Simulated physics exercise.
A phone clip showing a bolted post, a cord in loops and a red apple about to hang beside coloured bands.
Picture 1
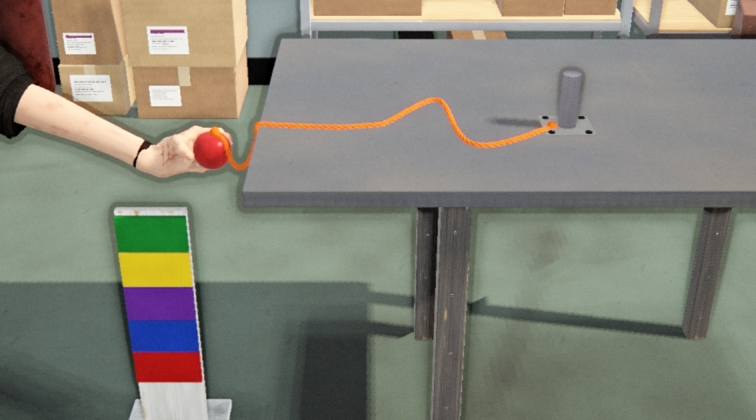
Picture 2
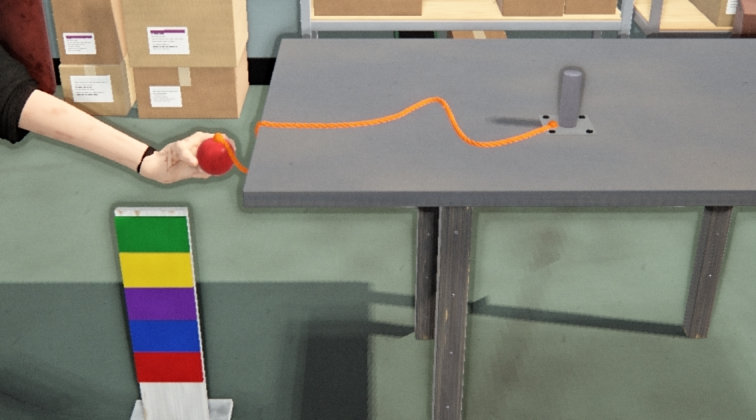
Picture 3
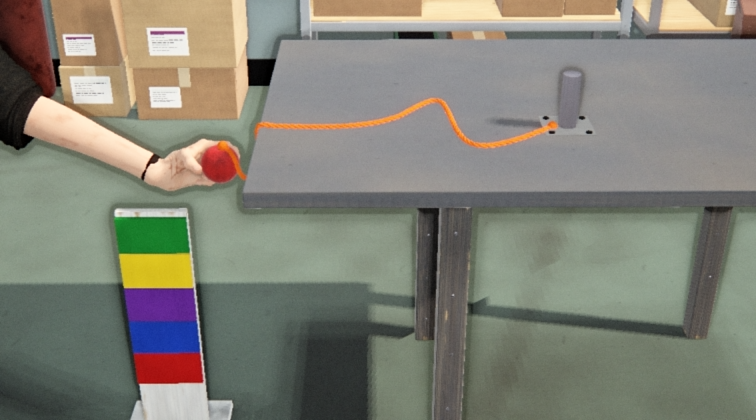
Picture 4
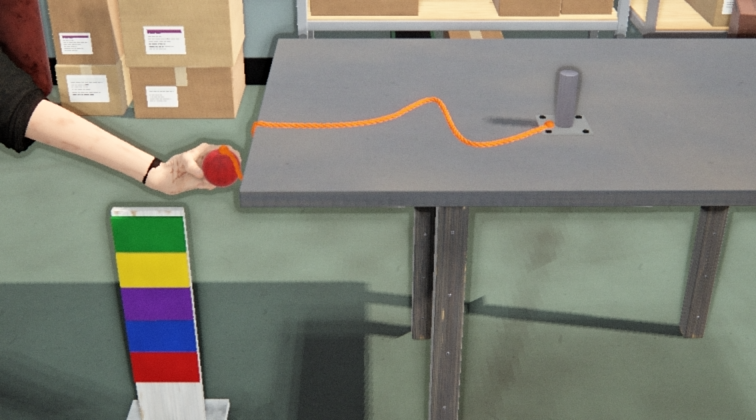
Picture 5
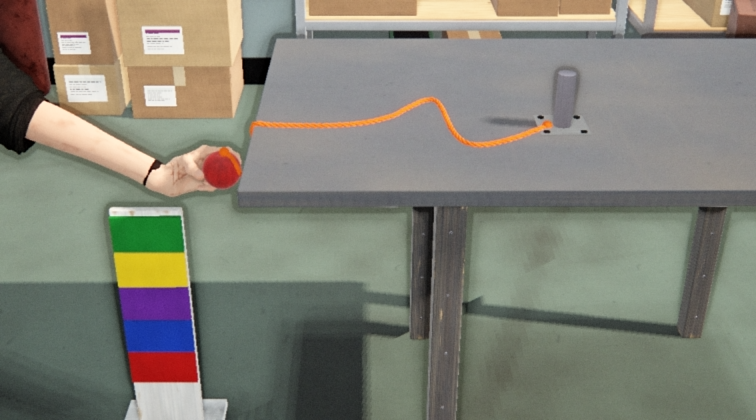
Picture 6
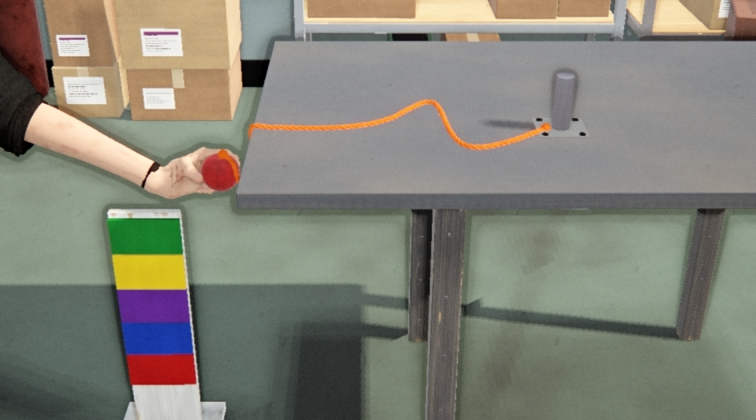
To begin with, a hand at the left holds a red ball-like object tied to an orange cord that curves across a gray table to a short post, above a board of coloured bands. The hand then shifts slightly right and down toward the table edge, turning the object a little, and afterward stays nearly still.
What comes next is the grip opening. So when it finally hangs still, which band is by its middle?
At blue.
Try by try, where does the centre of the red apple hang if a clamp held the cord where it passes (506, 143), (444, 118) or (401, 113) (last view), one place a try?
First near (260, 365), then near (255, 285), then near (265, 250).
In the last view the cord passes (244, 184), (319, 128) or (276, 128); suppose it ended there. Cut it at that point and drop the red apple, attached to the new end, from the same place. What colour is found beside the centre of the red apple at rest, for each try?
For the first: Purple; for the second: Above them all; for the third: Green.
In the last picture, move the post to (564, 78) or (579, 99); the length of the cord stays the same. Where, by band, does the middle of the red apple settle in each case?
Result 1: Purple. Result 2: Purple.
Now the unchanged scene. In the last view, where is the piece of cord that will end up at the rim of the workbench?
It's near (383, 121) in the last picture.
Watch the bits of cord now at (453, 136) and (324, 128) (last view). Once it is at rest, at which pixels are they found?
One ends up around (418, 127), the other around (256, 187).
A little later, apple near (300, 331); level with purple.
Next, apple near (243, 355); level with blue.
When it is over, apple near (268, 355); level with blue. Its middle rests at the blue band.
